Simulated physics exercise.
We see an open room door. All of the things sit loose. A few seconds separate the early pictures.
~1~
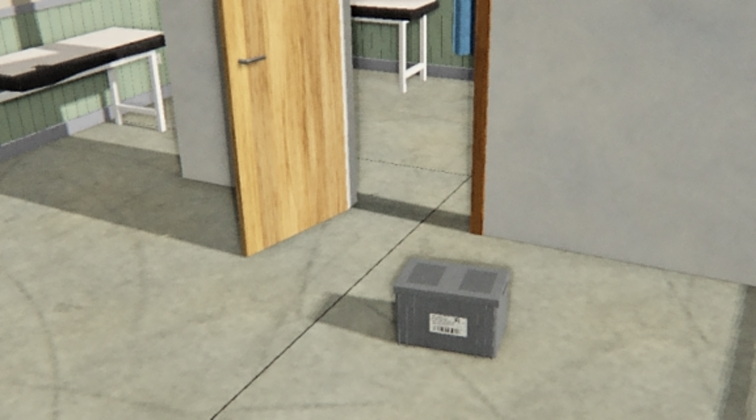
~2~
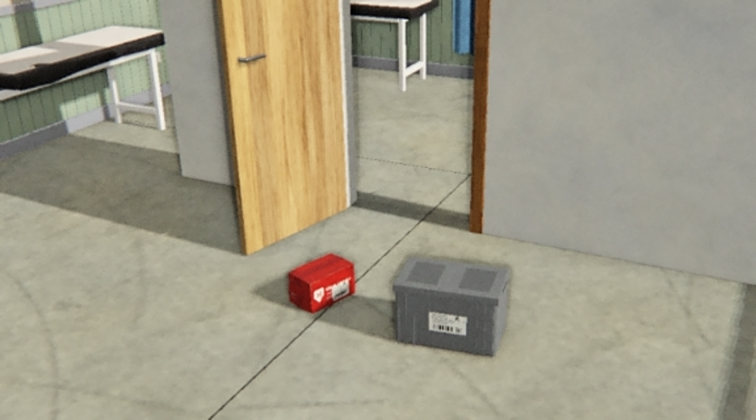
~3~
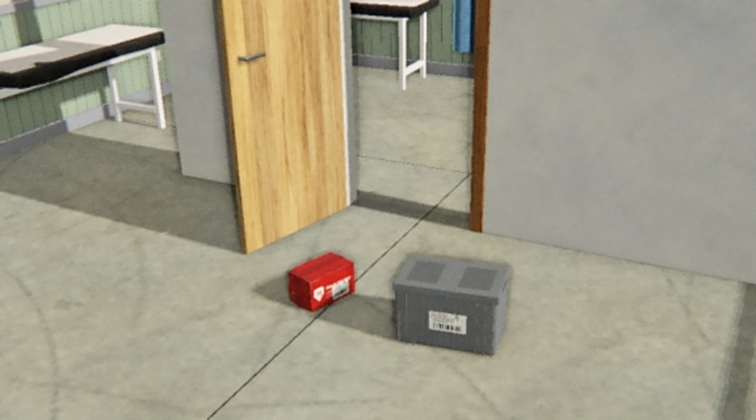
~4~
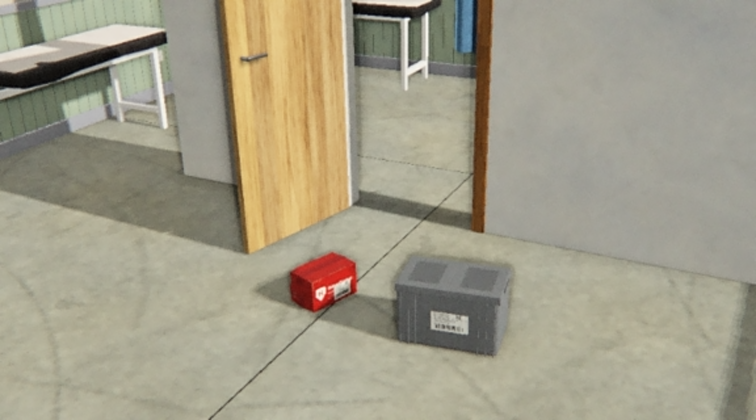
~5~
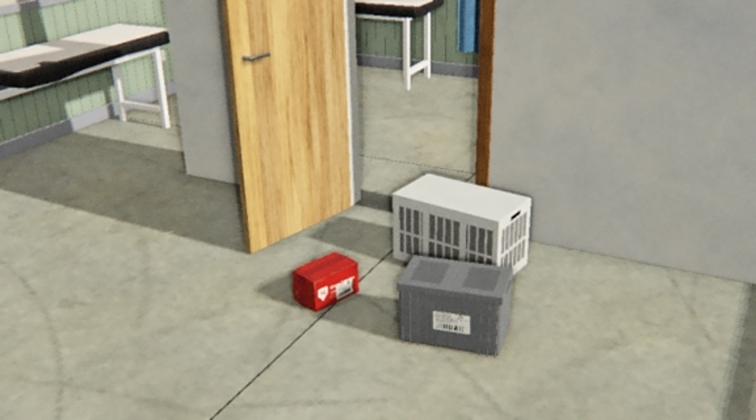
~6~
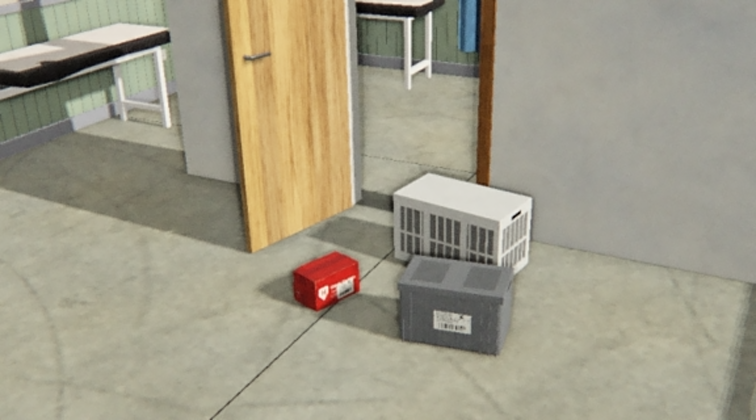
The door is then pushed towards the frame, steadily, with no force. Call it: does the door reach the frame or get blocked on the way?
It gets blocked on the way.
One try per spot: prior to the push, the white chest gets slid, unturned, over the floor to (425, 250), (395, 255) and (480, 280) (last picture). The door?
First try: It gets caught partway; second try: It gets caught partway; third try: It swings home.
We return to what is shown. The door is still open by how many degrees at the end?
The answer is roughly 40°.
Then, 0.70 s after the last picture, open by 93°.
Then, 1.20 s after the last picture, open by 76°.
Then, 1.50 s after the last picture, open by 65°.
Then, 1.90 s after the last picture, open by 49°.
At rest, open by 42°; all 3 in place. Seen from the same camera at the end, white chest near (463, 228).
